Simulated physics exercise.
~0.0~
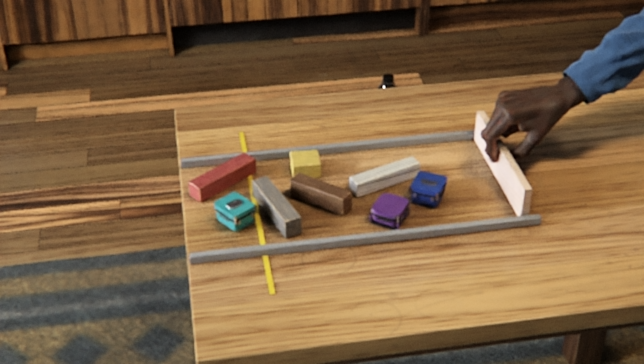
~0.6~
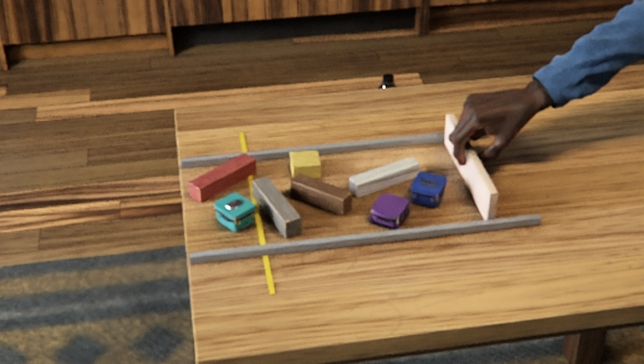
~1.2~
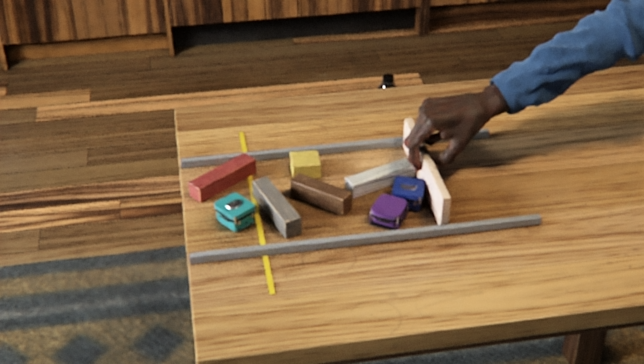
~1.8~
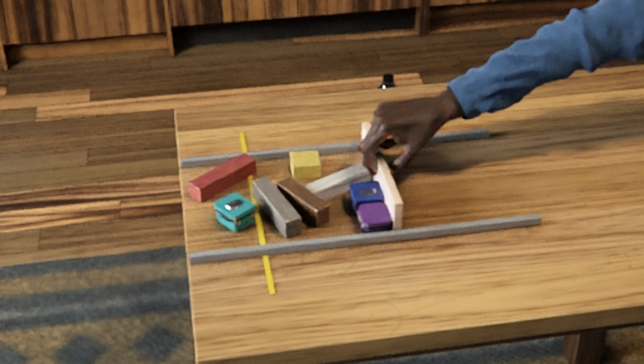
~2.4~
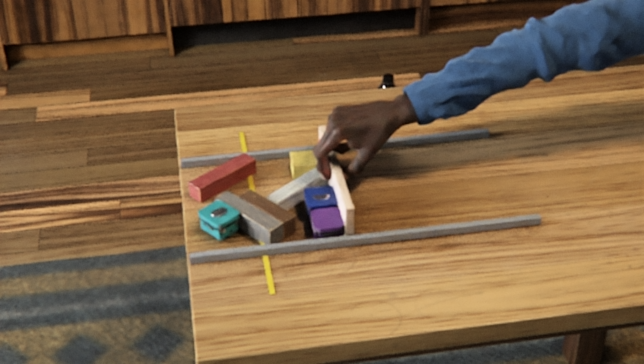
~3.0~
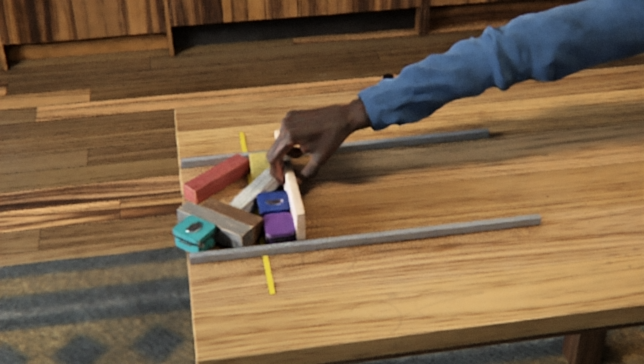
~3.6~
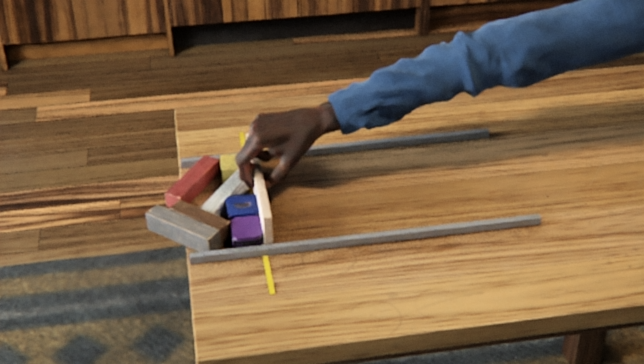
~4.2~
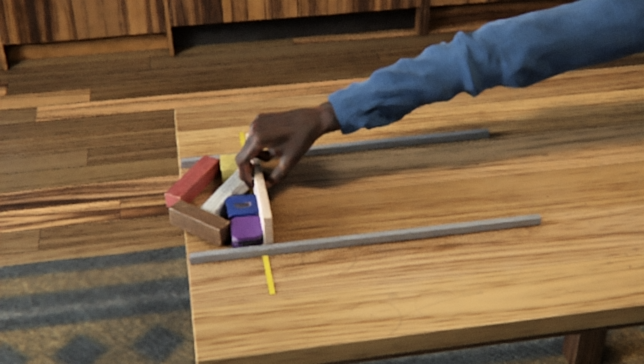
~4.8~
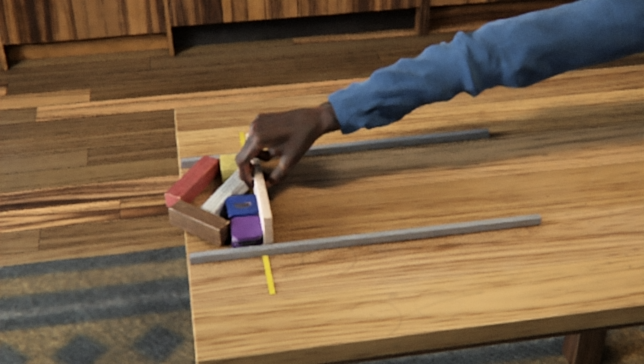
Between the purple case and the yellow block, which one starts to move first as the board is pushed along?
The purple case starts to move first. The yellow block stays where it is until the board has come further left, and only then shifts.
